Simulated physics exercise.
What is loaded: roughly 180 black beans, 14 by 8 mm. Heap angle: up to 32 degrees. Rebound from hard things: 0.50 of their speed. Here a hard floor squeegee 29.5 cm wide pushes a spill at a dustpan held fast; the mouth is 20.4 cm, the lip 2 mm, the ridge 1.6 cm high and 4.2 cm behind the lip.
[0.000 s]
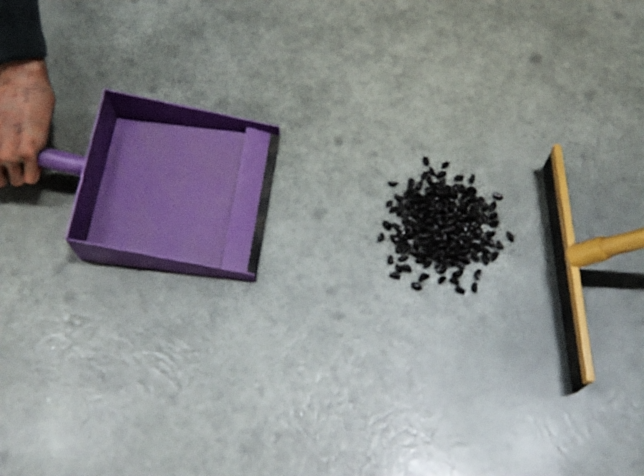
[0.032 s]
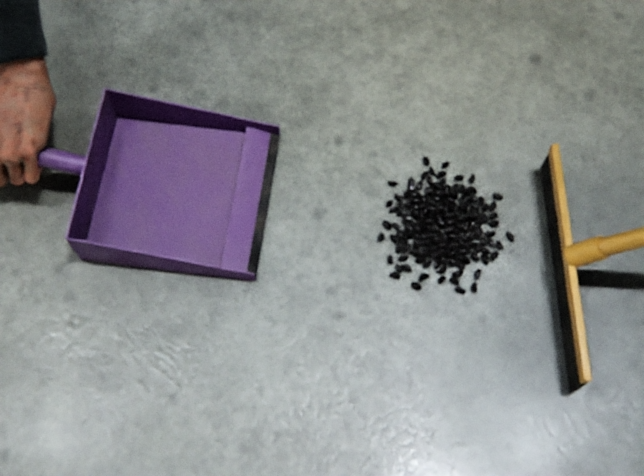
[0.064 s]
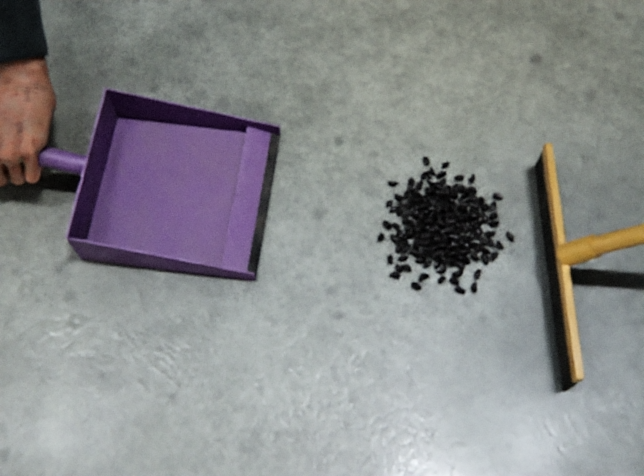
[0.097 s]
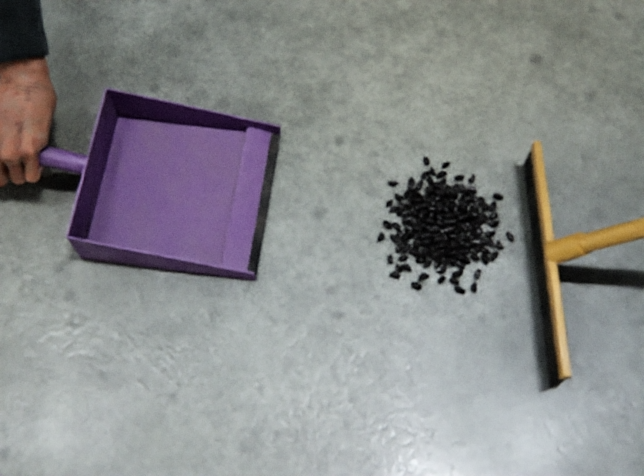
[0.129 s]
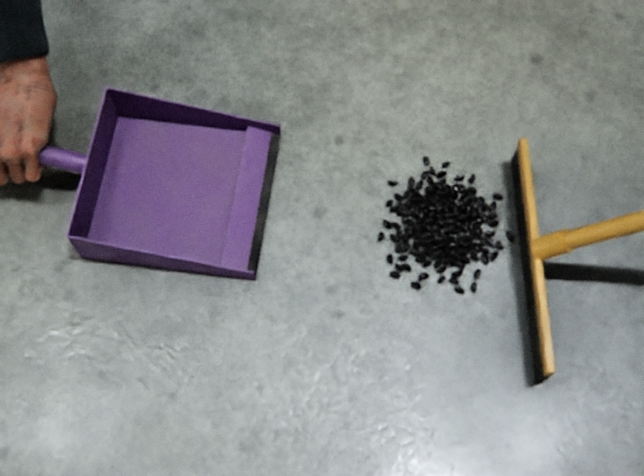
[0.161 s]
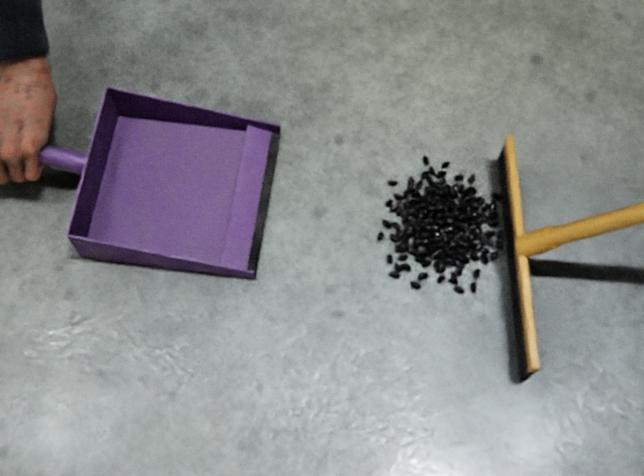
On a smooth grey floor, a hand at the left holds a purple dustpan still, its open side facing a loose heap of black beans. From the right, a wooden-handled squeegee slides slowly at first, then faster, leftward across the gap until its blade reaches the heap's right edge, the pile almost unchanged.
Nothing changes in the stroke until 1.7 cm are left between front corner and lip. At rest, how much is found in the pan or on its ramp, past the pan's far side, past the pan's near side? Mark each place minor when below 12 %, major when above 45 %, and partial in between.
In the pan or on its ramp - partial; past the pan's far side - minor; past the pan's near side - minor.
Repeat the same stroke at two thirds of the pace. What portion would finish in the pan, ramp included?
I'd put it at close to 25 per cent.
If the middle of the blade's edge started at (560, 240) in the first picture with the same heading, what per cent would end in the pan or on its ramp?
15 %.
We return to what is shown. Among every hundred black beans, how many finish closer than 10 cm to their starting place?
0 percent, roughly.
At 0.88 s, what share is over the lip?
I'd say around 25 in a hundred has made it so far.
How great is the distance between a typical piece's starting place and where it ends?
It works out to roughly 22 cm.
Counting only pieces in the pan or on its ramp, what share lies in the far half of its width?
Roughly 70 percent.
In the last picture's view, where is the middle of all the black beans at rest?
Close to pixel (273, 204).
Then, at 0.42 s, middle of the blade 18 cm from the lip; 0 % over the lip, far side 0 %, near side 0 %.
After 0.58 s, middle of the blade 9 cm from the lip; 0 % over the lip, far side 5 %, near side 5 %.
After 0.88 s, middle of the blade 4 cm from the lip; 25 % over the lip, far side 5 %, near side 5 %.
By 2.6 s all is still; pan 25 %, far side 5 %, near side 5 %, in front of the lip or behind the blade 60 %.
